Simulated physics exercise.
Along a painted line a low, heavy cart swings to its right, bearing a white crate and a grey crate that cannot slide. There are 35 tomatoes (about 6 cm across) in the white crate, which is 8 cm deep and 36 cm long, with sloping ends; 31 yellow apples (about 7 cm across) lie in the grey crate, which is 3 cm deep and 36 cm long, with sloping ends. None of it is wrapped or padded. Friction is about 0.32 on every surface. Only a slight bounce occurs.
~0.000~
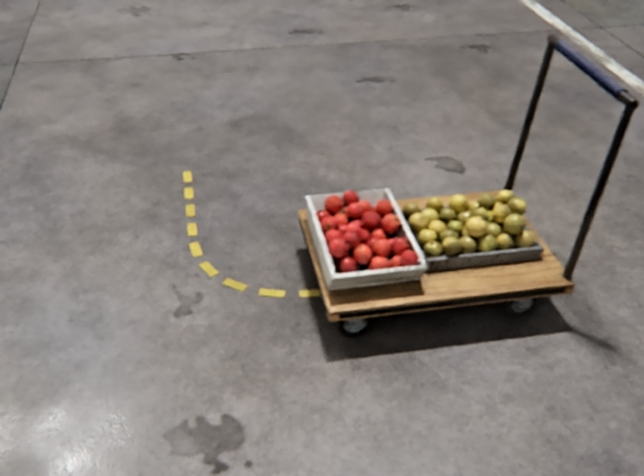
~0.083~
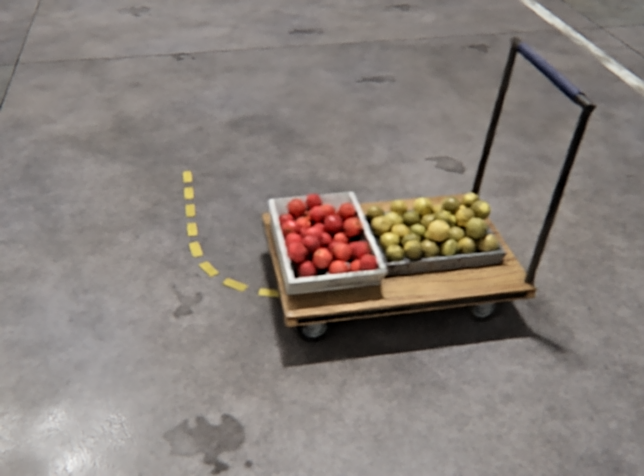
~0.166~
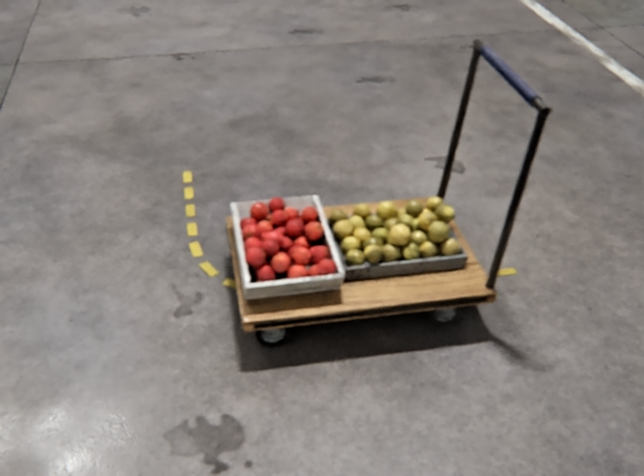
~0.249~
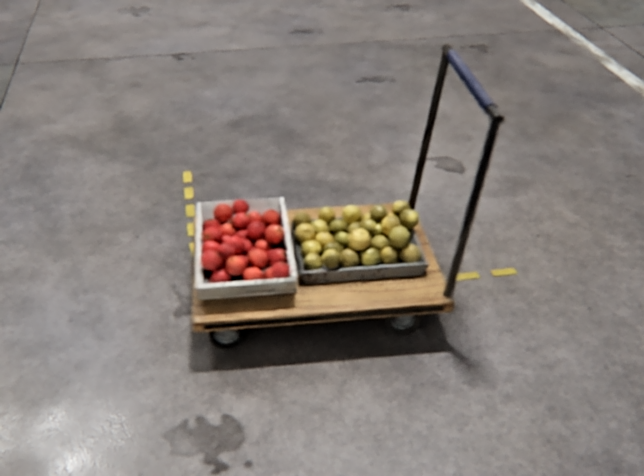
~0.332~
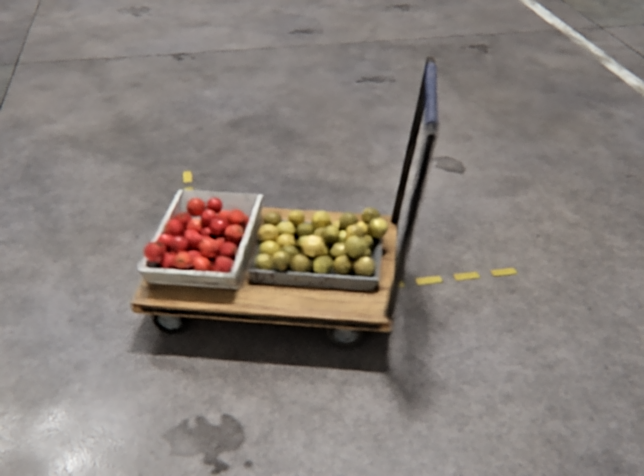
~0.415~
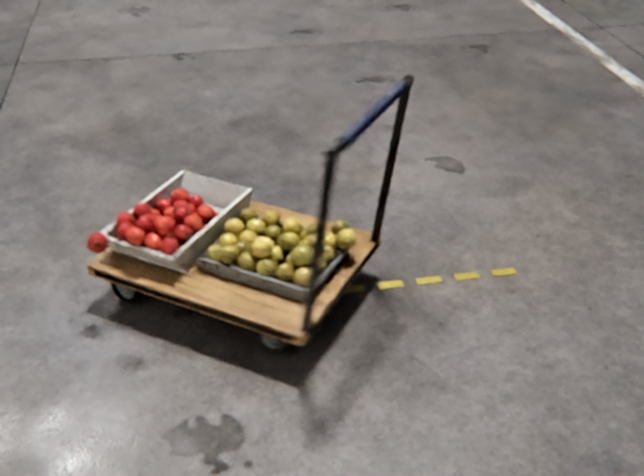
Wooden platform cart carrying crates of red tomatoes and yellow-green apples rolling left along a dashed yellow line, then turning at its bend.
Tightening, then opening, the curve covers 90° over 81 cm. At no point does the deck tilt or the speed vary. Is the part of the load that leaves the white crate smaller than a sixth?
Most likely in excess of a sixth spills out.
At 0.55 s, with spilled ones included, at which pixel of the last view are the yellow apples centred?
At about (215, 241).
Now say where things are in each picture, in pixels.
In the first picture (each is followed by its nearest rim corner in this view), white crate, (334, 274); grey crate (its farthest corner), (507, 201); 0° round, 0 cm rolled; none out.
In the second picture, white crate, (291, 279); grey crate, (472, 205); 0° round, 13 cm rolled.
In the third picture, white crate, (248, 284); grey crate, (437, 208); 0° round, 26 cm rolled.
In the fourth picture, white crate, (199, 284); grey crate, (405, 214); 3° round, 39 cm rolled.
In the fifth picture, white crate, (141, 267); grey crate, (380, 227); 17° round, 52 cm rolled; 1 out, the lowest apple at (371, 217).
In the sixth picture, white crate, (101, 234); grey crate, (349, 242); 37° round, 66 cm rolled; 2 out, the lowest apple at (340, 229).
After 0.45 s, white crate 33 in, 2 out and grey crate 29 in, 2 out.
After 0.55 s, white crate 28 in, 7 out and grey crate 29 in, 2 out.
After 0.70 s, white crate 26 in, 9 out and grey crate 24 in, 7 out.
Final count (at 1.16 s), white crate 26 in, 9 out and grey crate 23 in, 8 out. Asked share, 9 of 35, 26 per cent.
